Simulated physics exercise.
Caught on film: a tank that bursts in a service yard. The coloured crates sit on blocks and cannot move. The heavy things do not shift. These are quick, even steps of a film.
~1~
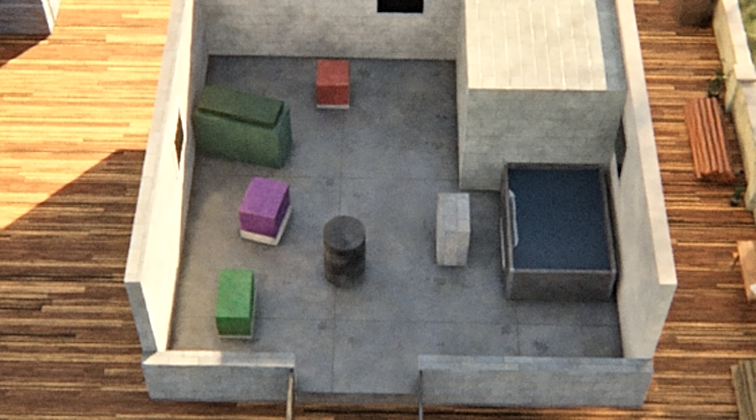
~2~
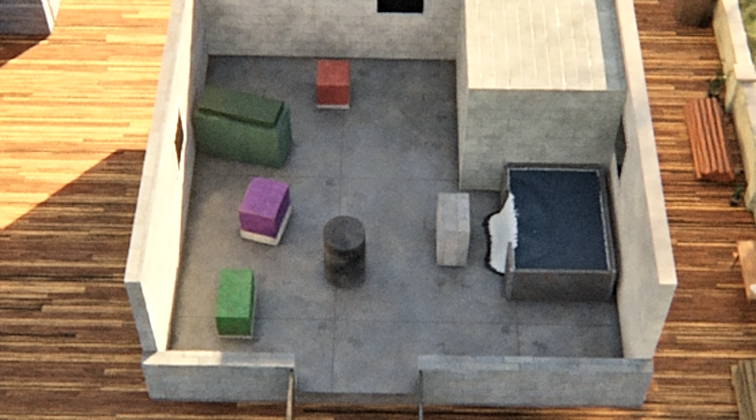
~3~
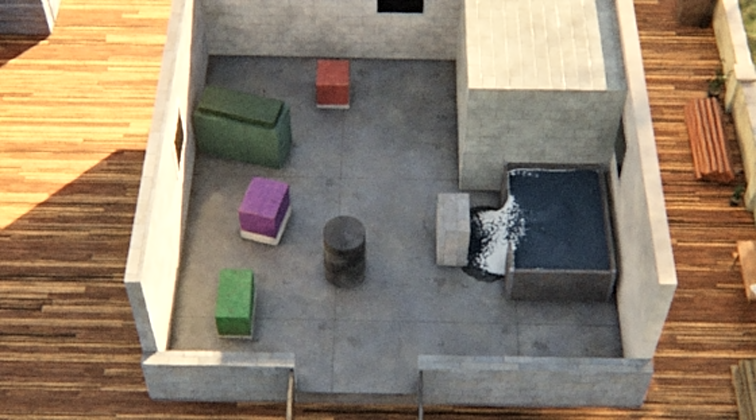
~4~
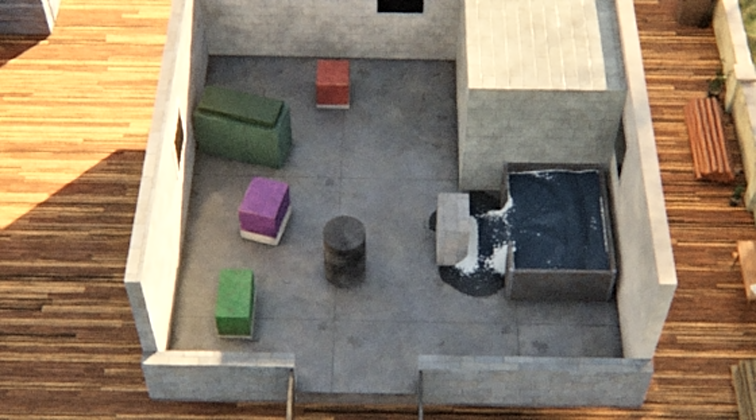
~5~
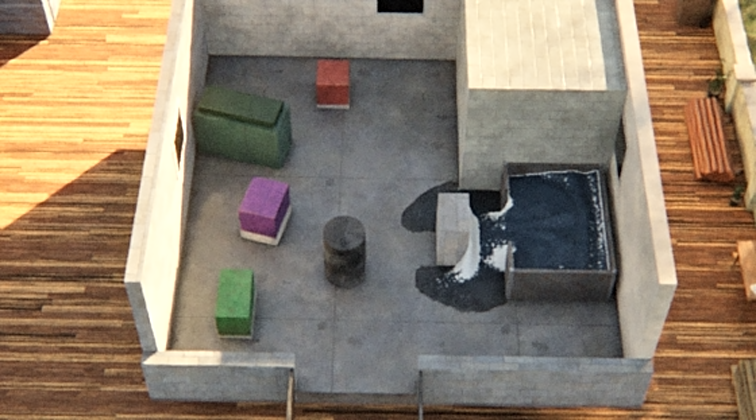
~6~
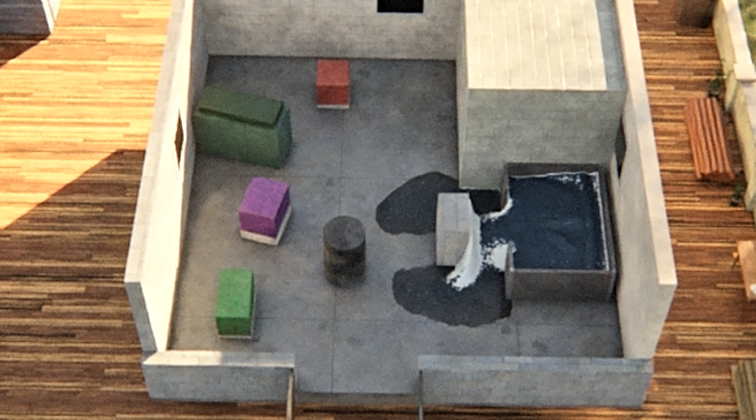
Open tank in a walled yard bursting on its left side, dark water pouring out and spreading leftward around a pale block.
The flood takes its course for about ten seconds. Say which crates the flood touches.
One by one: The red crate gets wet; the green crate gets wet; the purple crate stays dry.
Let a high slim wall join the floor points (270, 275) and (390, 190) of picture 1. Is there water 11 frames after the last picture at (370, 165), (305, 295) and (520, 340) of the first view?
In that order: Under water, free of water, under water.
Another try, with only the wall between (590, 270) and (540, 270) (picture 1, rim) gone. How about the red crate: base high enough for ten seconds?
Red crate escapes it.
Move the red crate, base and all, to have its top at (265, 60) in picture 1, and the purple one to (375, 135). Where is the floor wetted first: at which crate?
It is the purple-painted one.
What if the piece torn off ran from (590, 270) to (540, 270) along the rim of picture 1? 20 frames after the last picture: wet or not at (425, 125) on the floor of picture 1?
Verdict: No water.
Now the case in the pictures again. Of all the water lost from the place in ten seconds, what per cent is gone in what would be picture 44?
Some 65 per cent.
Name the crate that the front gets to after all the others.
The crate marked green.
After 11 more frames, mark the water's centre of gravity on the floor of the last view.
Roughly at (496, 245).
A moment on, water covers 35 % of the floor; the red crate not reached, the green crate not reached, the purple crate not reached.
Next, water covers 55 % of the floor; the red crate water round its plinth, the green crate not reached, the purple crate water round its plinth.
Then, water covers 75 % of the floor; the red crate water round its plinth, the green crate water round its plinth, the purple crate water round its plinth.
Later, water covers 90 % of the floor; the red crate water round its plinth, the green crate water round its plinth, the purple crate water round its plinth.
In the end, water covers 100 % of the floor; the red crate was topped, the green crate was topped, the purple crate stayed above the water.
